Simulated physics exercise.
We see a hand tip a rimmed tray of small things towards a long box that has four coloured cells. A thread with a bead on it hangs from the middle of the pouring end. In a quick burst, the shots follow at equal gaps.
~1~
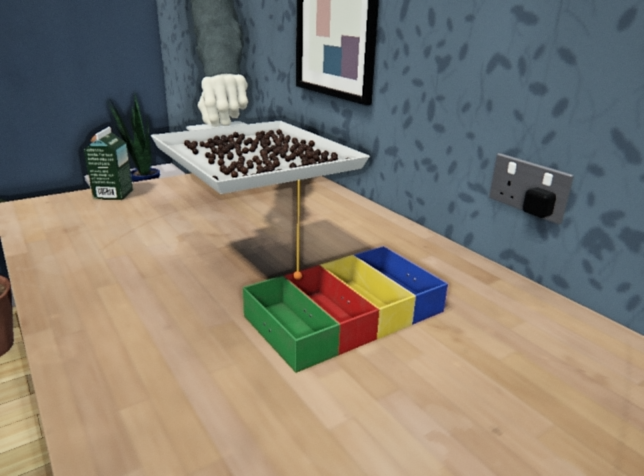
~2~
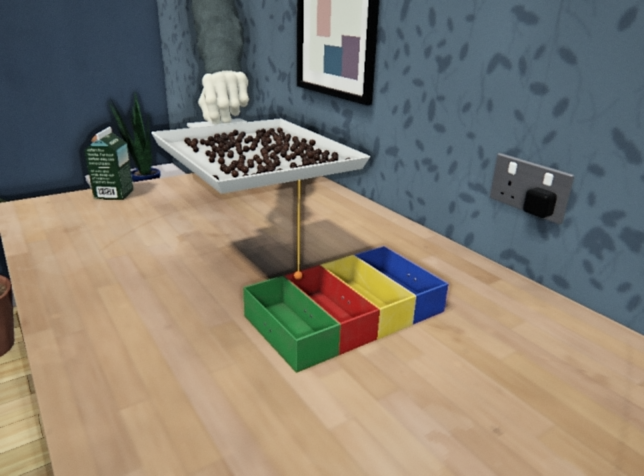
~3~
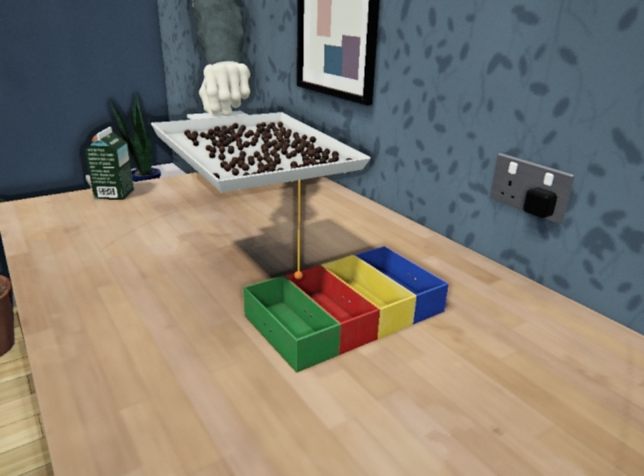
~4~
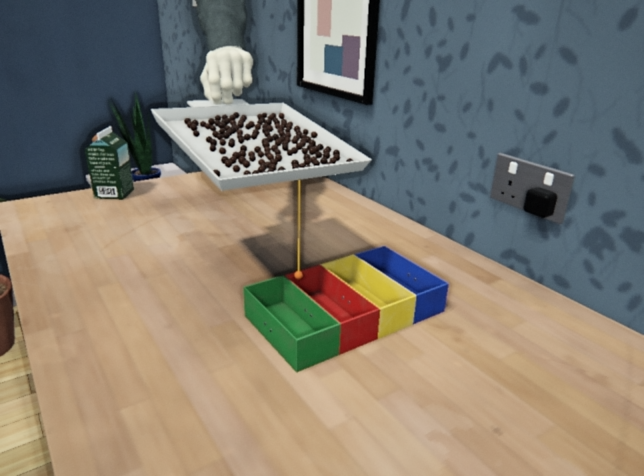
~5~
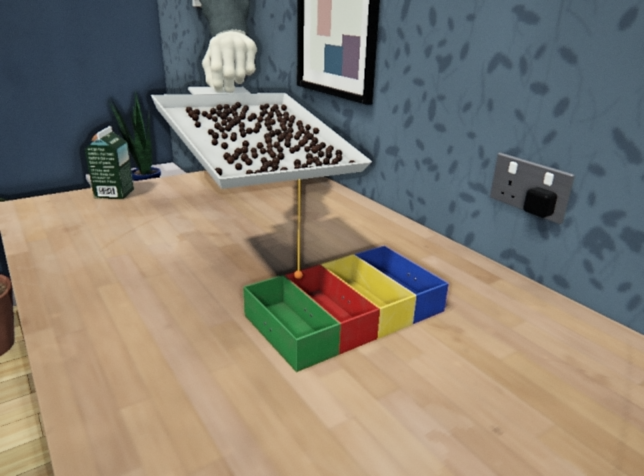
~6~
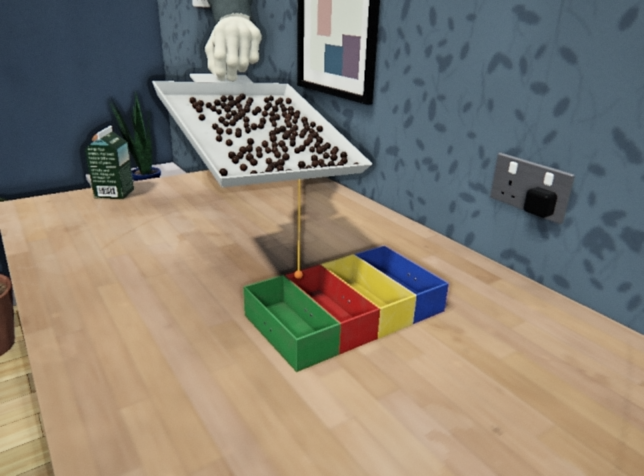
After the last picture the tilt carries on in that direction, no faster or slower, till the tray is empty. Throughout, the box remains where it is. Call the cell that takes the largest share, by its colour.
Most goes to the yellow cell.
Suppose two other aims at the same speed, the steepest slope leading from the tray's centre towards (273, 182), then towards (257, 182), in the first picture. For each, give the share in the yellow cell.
In turn, 0 percent and then 0 percent.
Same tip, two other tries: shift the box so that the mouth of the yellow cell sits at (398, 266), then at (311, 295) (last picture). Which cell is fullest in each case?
One: The red one. Two: That blue cell.
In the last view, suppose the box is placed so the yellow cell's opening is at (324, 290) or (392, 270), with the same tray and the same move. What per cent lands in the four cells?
First 80 %, then 90 %.
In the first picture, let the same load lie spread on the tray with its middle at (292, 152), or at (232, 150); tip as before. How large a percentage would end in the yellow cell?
About 50 and 40 per cent.
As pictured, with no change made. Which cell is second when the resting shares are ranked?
The runner-up is red.
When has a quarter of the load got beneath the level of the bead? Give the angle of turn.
I'd say close to 70 degrees.
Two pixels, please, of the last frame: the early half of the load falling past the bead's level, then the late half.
I'd say close to (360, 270) at first and close to (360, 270) later on.
Just after the last frame, tray tipped steeply; roughly two thirds on the tray; about a tenth in the yellow cell; just a few in the red cell; just a few in the blue cell; just a few in the green cell; roughly a quarter falling or outside the box.
A moment on, tray tipped past a quarter turn; roughly half in the yellow cell; roughly a quarter in the red cell; about a tenth in the blue cell; about a tenth in the green cell; just a few falling or outside the box.
Further on, tray tipped past a quarter turn; roughly half in the yellow cell; roughly a quarter in the red cell; about a tenth in the blue cell; about a tenth in the green cell; just a few falling or outside the box.
When it is over, tray tipped past a quarter turn; roughly half in the yellow cell; roughly a quarter in the red cell; about a tenth in the blue cell; about a tenth in the green cell; just a few outside the box.
